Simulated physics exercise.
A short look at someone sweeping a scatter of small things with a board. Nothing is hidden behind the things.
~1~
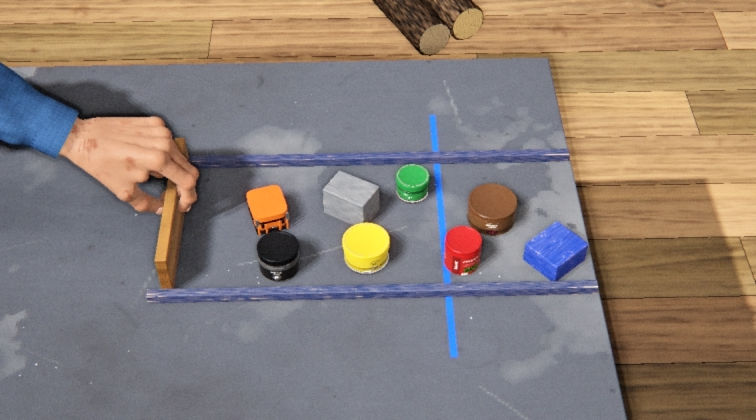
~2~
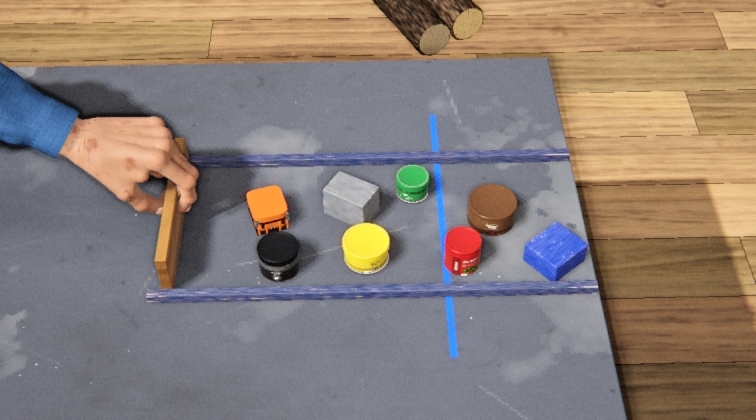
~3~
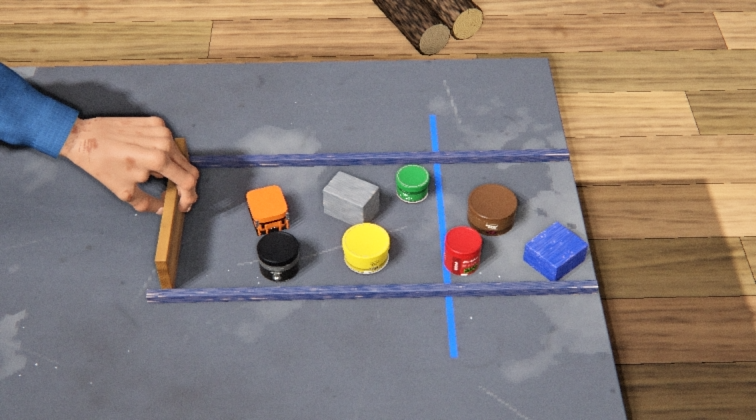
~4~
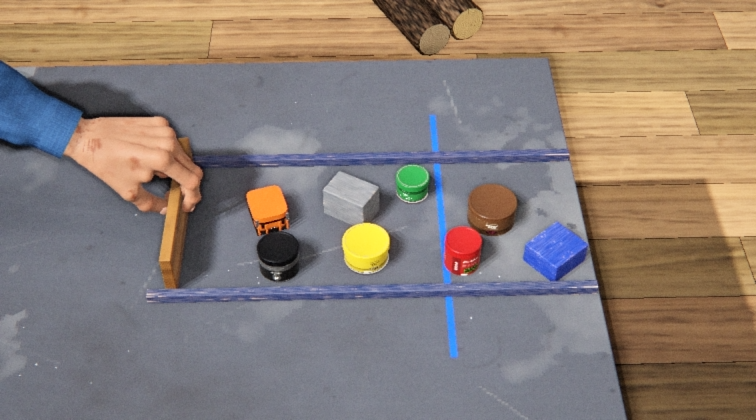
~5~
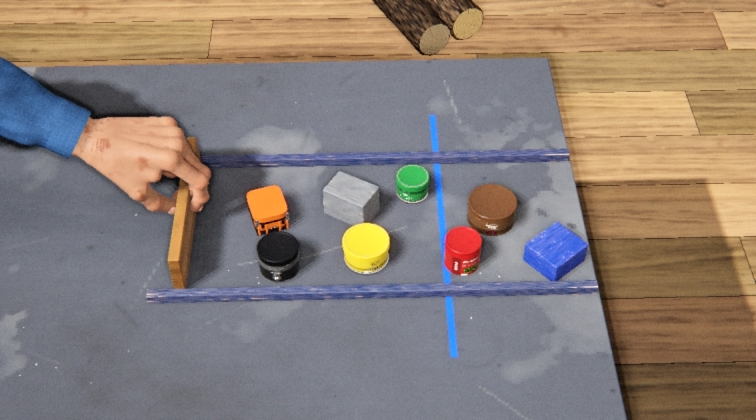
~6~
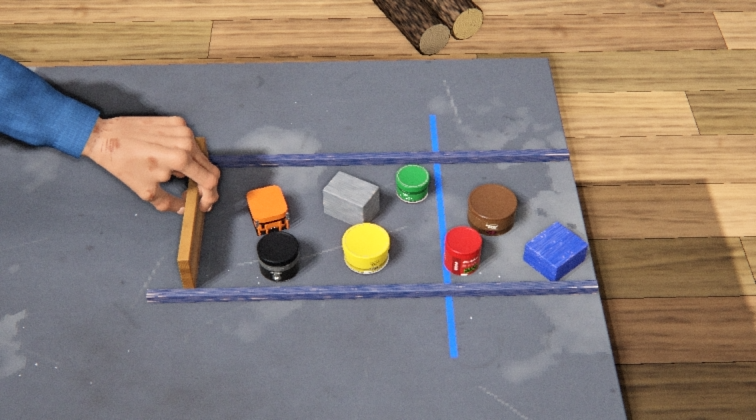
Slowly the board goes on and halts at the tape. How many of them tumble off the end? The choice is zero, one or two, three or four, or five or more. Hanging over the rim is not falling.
The number that fall off is zero.
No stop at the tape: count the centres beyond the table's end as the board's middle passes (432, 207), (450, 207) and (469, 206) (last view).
It would be 0, 0 and 0.
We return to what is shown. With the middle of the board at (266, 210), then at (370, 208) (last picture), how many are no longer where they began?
The counts are 2 and 6.
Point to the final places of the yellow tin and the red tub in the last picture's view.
The yellow tin at (497, 232), the red tub at (502, 260).
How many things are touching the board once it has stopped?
The number is 3.
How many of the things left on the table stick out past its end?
0 of them.
Soon after, none off yet; blue block at rest near (555, 252); brown tub at rest near (492, 210); red tub at rest near (463, 251).
At rest, the number that fall off is zero.
